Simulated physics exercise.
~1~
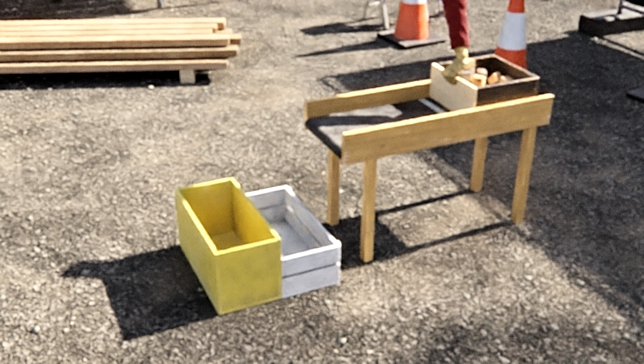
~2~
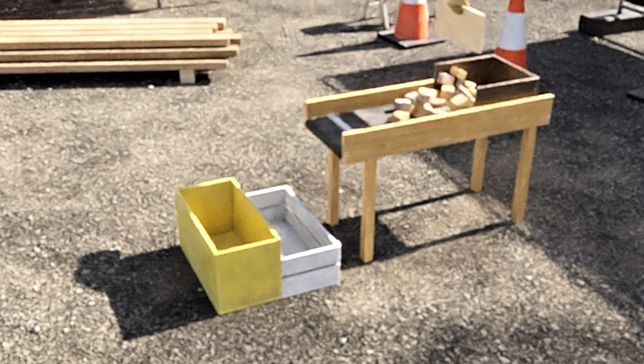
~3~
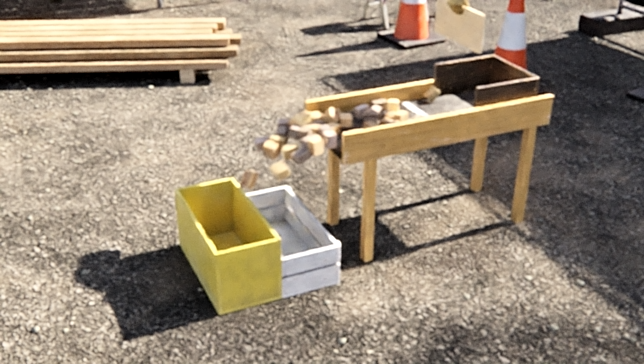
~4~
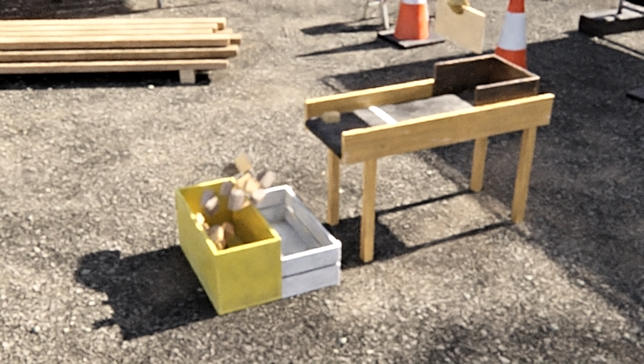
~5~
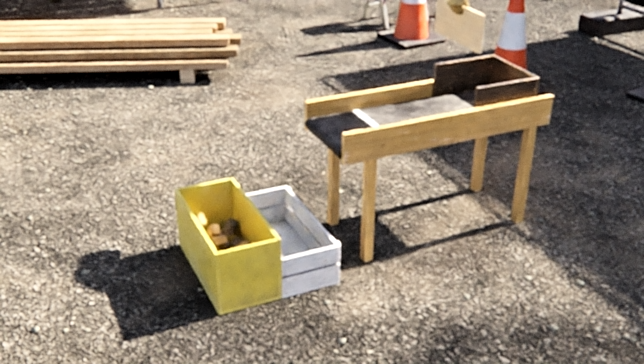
A wooden gate lifts in front of a dark open box at the right end of a raised conveyor, with a pale bin and a yellow tote on the gravel below. Small timber offcuts spill out of the box and ride the belt to the left, spreading into a loose pile as a white stripe follows. They pour off the left end in a tumbling cluster, carry over the pale bin and drop into the yellow tote. At the end the belt is clear, the offcuts lie inside the tote, and the pale bin is empty.
